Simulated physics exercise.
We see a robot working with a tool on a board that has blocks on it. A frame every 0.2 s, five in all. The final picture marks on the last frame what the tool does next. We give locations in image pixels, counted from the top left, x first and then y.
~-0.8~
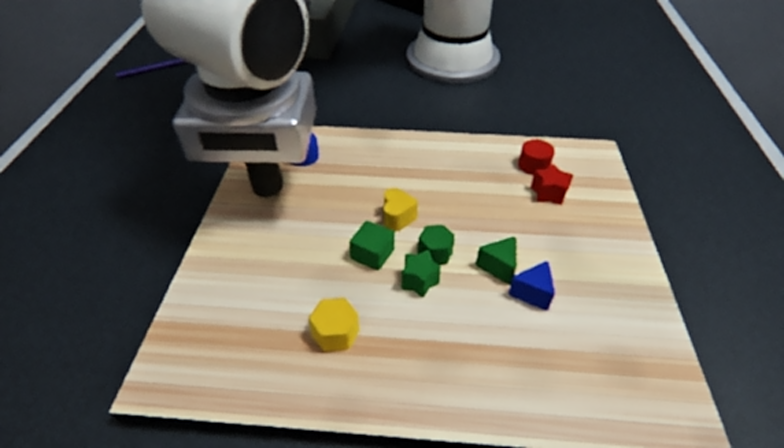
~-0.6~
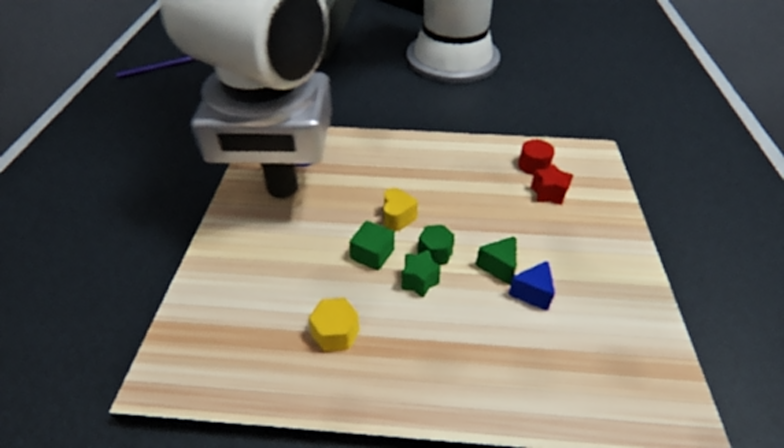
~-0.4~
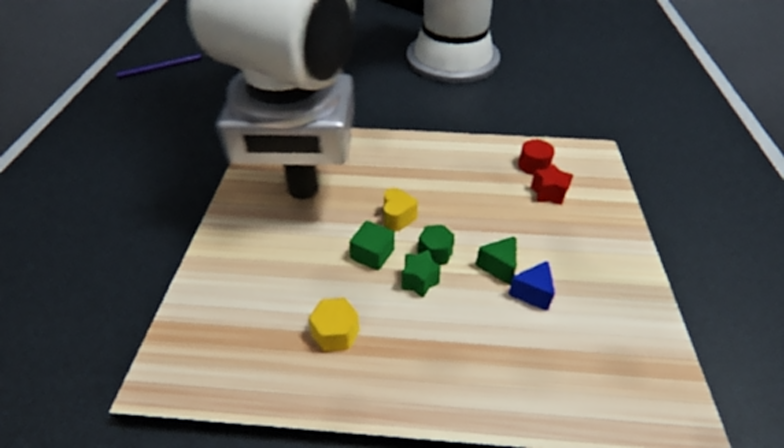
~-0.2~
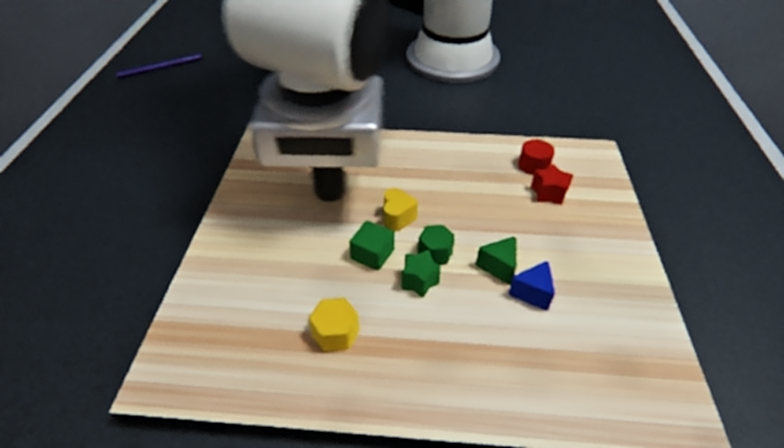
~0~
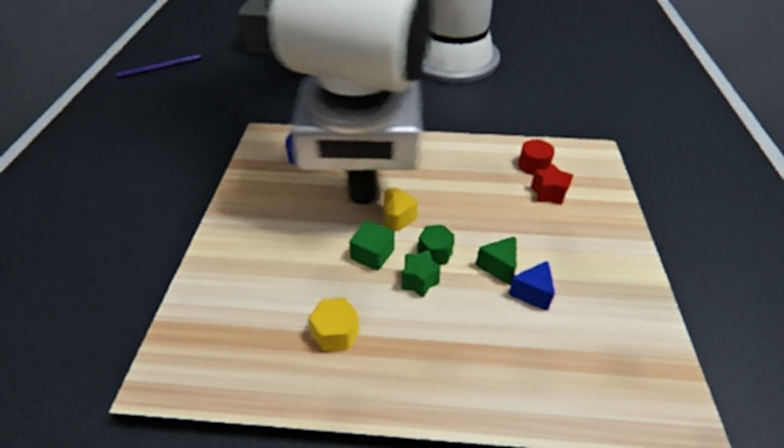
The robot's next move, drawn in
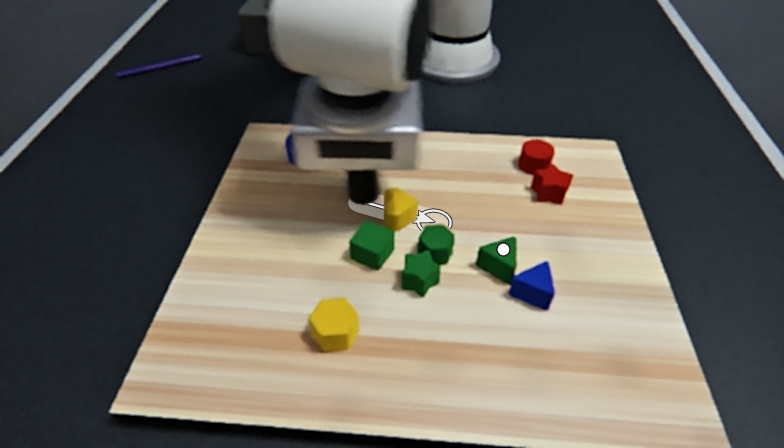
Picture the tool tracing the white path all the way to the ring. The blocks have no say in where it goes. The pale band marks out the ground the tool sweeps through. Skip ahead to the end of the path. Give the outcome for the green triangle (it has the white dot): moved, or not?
Stays put.
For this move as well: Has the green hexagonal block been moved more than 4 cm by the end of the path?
Going by the path, no.
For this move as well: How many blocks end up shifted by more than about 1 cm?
The way I see it, the answer is two.
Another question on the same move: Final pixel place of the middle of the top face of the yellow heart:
Somewhere near (447, 225).
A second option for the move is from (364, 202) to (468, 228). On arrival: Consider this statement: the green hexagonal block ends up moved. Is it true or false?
The statement is correct.
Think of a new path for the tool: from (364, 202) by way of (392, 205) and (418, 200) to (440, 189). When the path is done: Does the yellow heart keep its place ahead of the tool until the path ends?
No, that is not what happens.
Drawn move, from (364, 202) directly to (434, 222); the dot is on the green triangle.
What follows on the original path. Halfway along, tool at (399, 205); yellow heart at (418, 213), turned 35° clockwise.
At the end, tool at (435, 215); yellow heart at (447, 225), turned 70° clockwise; green hexagonal block at (447, 251), turned 30° clockwise; green triangle still.
